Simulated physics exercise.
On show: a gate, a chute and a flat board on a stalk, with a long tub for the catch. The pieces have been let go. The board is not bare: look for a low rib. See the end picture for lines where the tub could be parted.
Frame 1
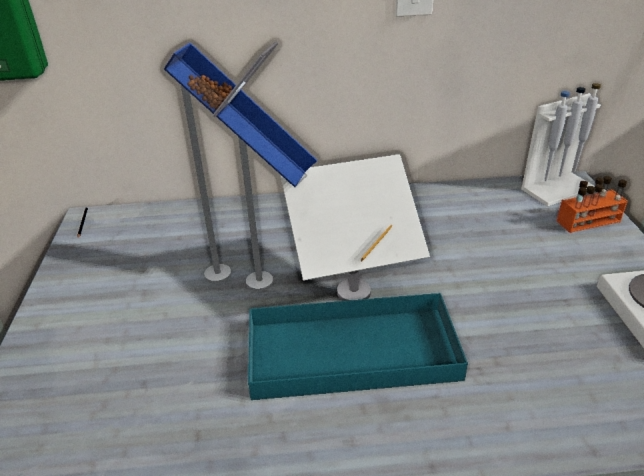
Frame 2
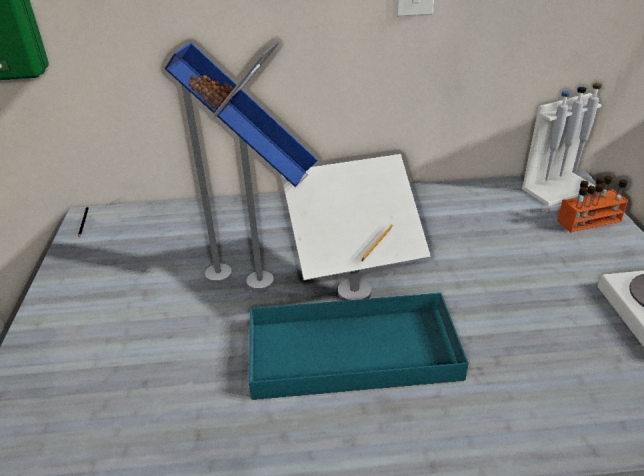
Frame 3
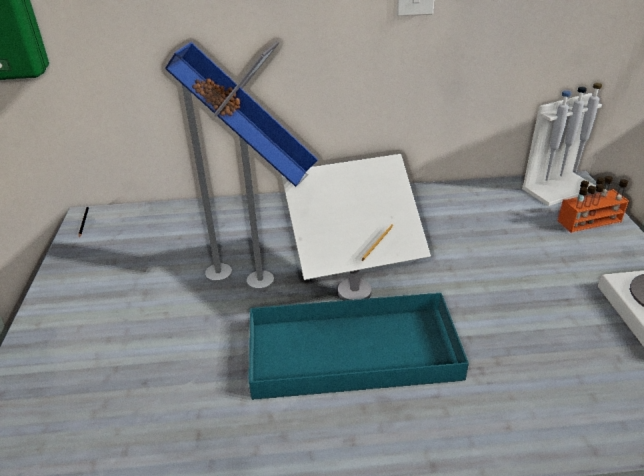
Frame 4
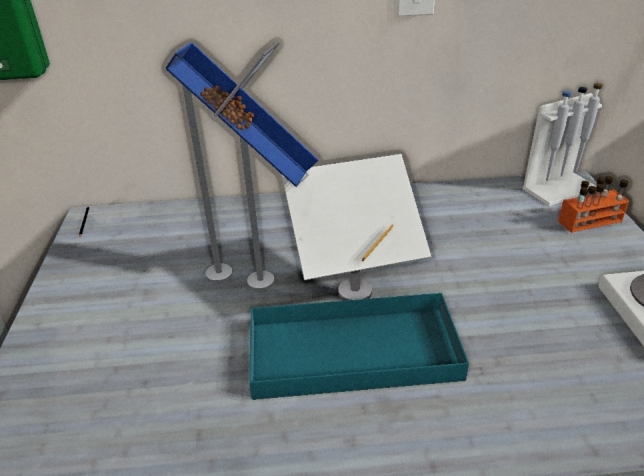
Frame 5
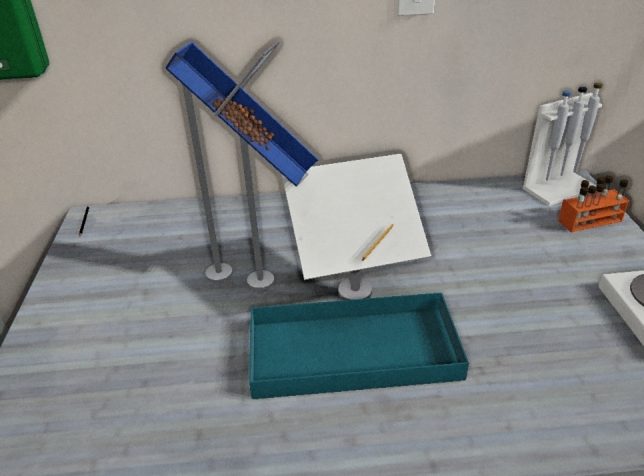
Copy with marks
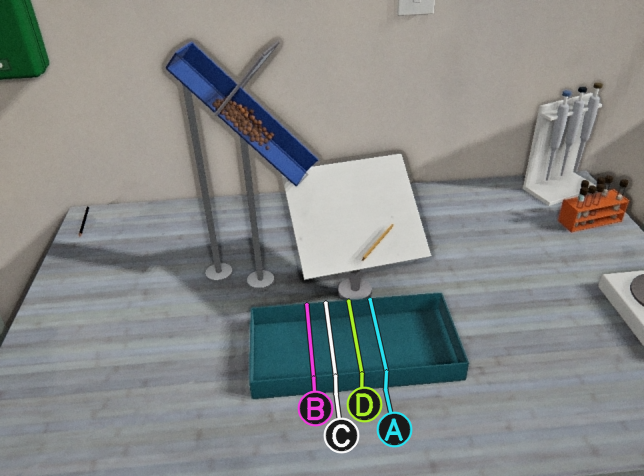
To begin with, small brown balls sit bunched near the top of a sloping blue chute, above a tilted white board and an empty teal tub. The balls then slide down the chute to the right, passing beneath the grey bar and spreading into a longer cluster, while everything else stays still.
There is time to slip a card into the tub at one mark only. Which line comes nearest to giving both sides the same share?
D.
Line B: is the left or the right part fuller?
More lands on the right.
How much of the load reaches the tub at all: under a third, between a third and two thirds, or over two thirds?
About that: Over two thirds.
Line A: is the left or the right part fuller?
More lands on the left.
On the marked copy, line A crosses the front rim at (386, 370); line B crosses the front rim at (313, 376); line C crosses the front rim at (335, 375); line D crosses the front rim at (361, 372).
If A is chosen, of what is caught, almost all on the left of the divider, about a tenth on the right.
If B is chosen, of what is caught, just a few on the left of the divider, almost all on the right.
If C is chosen, of what is caught, just a few on the left of the divider, almost all on the right.
If D is chosen, of what is caught, roughly two thirds on the left of the divider, roughly a third on the right.
